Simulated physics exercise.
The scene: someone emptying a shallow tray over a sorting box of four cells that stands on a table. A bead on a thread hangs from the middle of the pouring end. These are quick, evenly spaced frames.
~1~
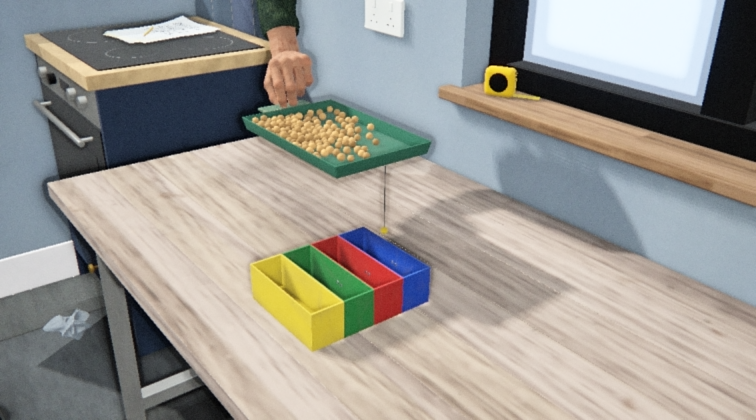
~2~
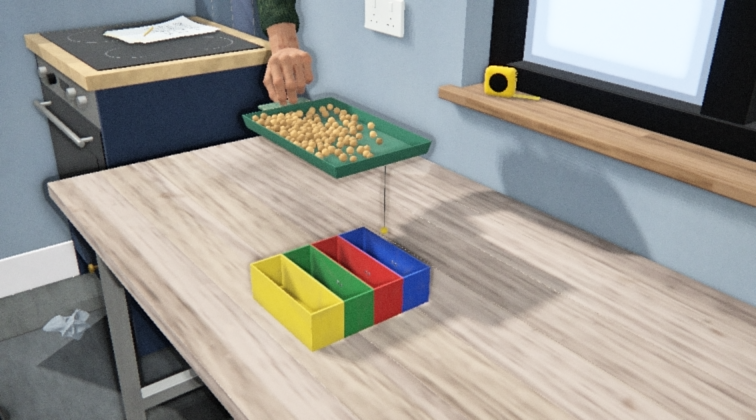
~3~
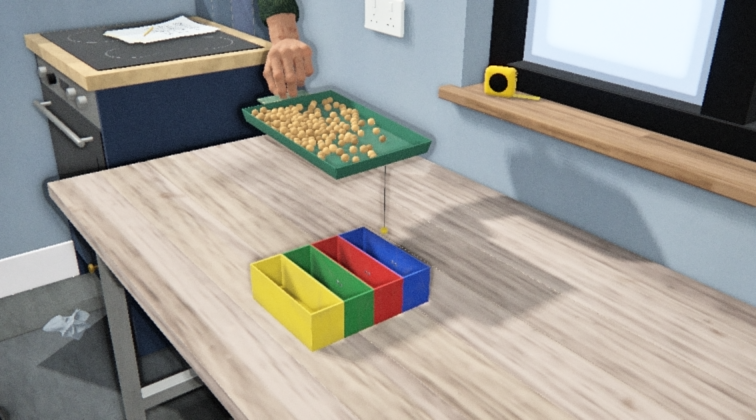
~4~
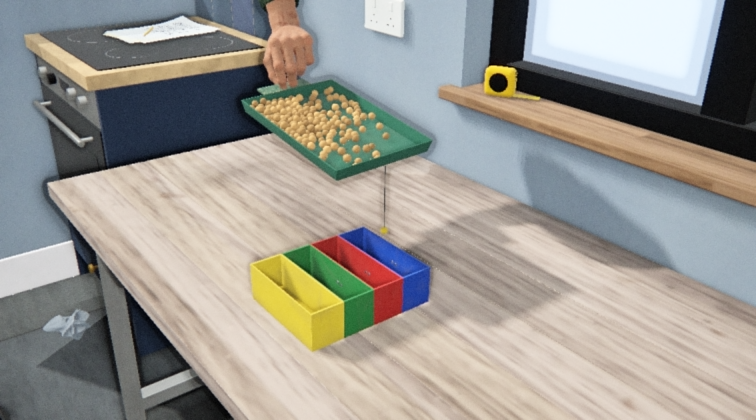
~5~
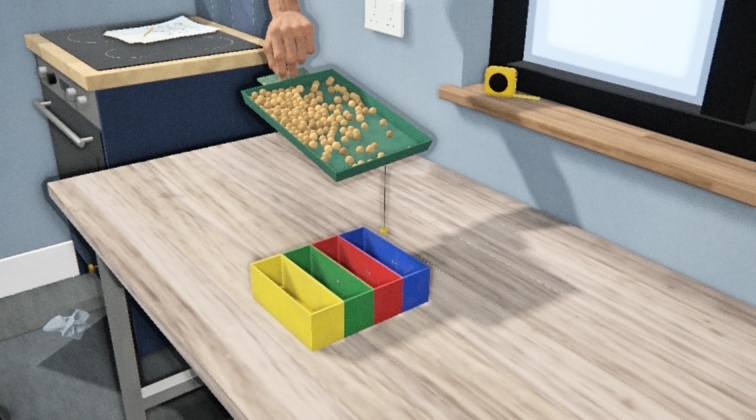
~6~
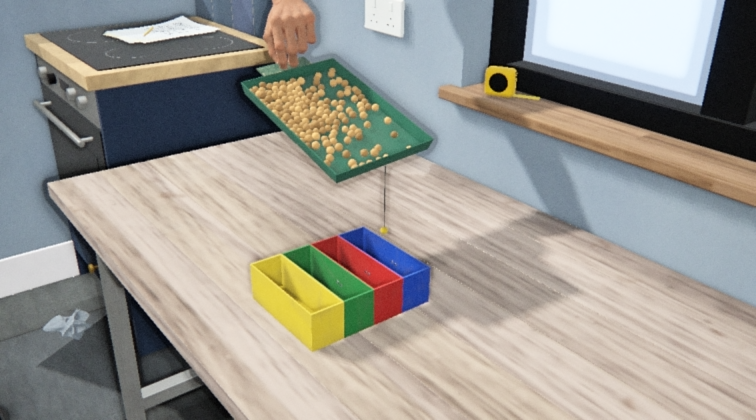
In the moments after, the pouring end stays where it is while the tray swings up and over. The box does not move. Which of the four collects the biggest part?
The red cell gets the most.
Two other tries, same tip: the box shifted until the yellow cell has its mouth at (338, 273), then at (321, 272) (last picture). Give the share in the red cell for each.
Roughly 20 per cent, and 20 per cent.
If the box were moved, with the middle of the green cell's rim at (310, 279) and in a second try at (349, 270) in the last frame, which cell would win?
In turn: That red cell; green.
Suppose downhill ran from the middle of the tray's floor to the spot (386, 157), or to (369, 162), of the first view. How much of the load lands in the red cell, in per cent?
In turn 0 and 30 in a hundred.
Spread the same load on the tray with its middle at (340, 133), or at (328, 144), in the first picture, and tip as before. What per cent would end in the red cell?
Near 50 % and 40 %.
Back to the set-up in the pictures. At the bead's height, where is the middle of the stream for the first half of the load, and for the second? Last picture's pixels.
Early half (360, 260), late half (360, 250).
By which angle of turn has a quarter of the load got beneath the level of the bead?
At about 70°.
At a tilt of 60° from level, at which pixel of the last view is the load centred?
Roughly at (358, 161).
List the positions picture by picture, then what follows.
In the first picture, corners of the pouring end near (336, 165) and (427, 141), level; middle of the load near (304, 130), round wooden beads; bead on its thread near (384, 230); yellow cell near (327, 323); green cell near (359, 310); red cell near (388, 298); blue cell near (416, 286).
In the second picture, corners of the pouring end near (337, 165) and (427, 141), level; middle of the load near (305, 129), a little on the move.
In the third picture, corners of the pouring end near (337, 167) and (428, 140), tipped barely, lowest at the left corner; middle of the load near (305, 126), near a quarter on the move.
In the fourth picture, corners of the pouring end near (337, 168) and (428, 140), tipped a little, lowest at the left corner; middle of the load near (305, 120), near a quarter on the move.
In the fifth picture, corners of the pouring end near (337, 170) and (429, 139), tipped a little, lowest at the left corner; middle of the load near (306, 115), near a third on the move.
In the sixth picture, corners of the pouring end near (337, 172) and (429, 138), tipped clearly, lowest at the left corner; middle of the load near (307, 113), the bulk on the move; yellow cell near (327, 323); green cell near (359, 310); red cell near (388, 298); blue cell near (416, 286).
Shortly afterwards, tray tipped steeply; the bulk on the tray; only a few in the green cell; only a few in the red cell; only a few in the blue cell; a little falling or outside the box.
Next, tray tipped right over; a little on the tray; near a third in the red cell; near a quarter in the green cell; near a quarter in the blue cell; only a few in the yellow cell; near a quarter falling or outside the box.
Some moments later, tray tipped past a quarter turn; near half in the red cell; near a quarter in the green cell; near a quarter in the blue cell; only a few in the yellow cell; a little falling or outside the box.
In the end, tray tipped past a quarter turn; near half in the red cell; near a quarter in the green cell; near a quarter in the blue cell; only a few in the yellow cell; a little outside the box.
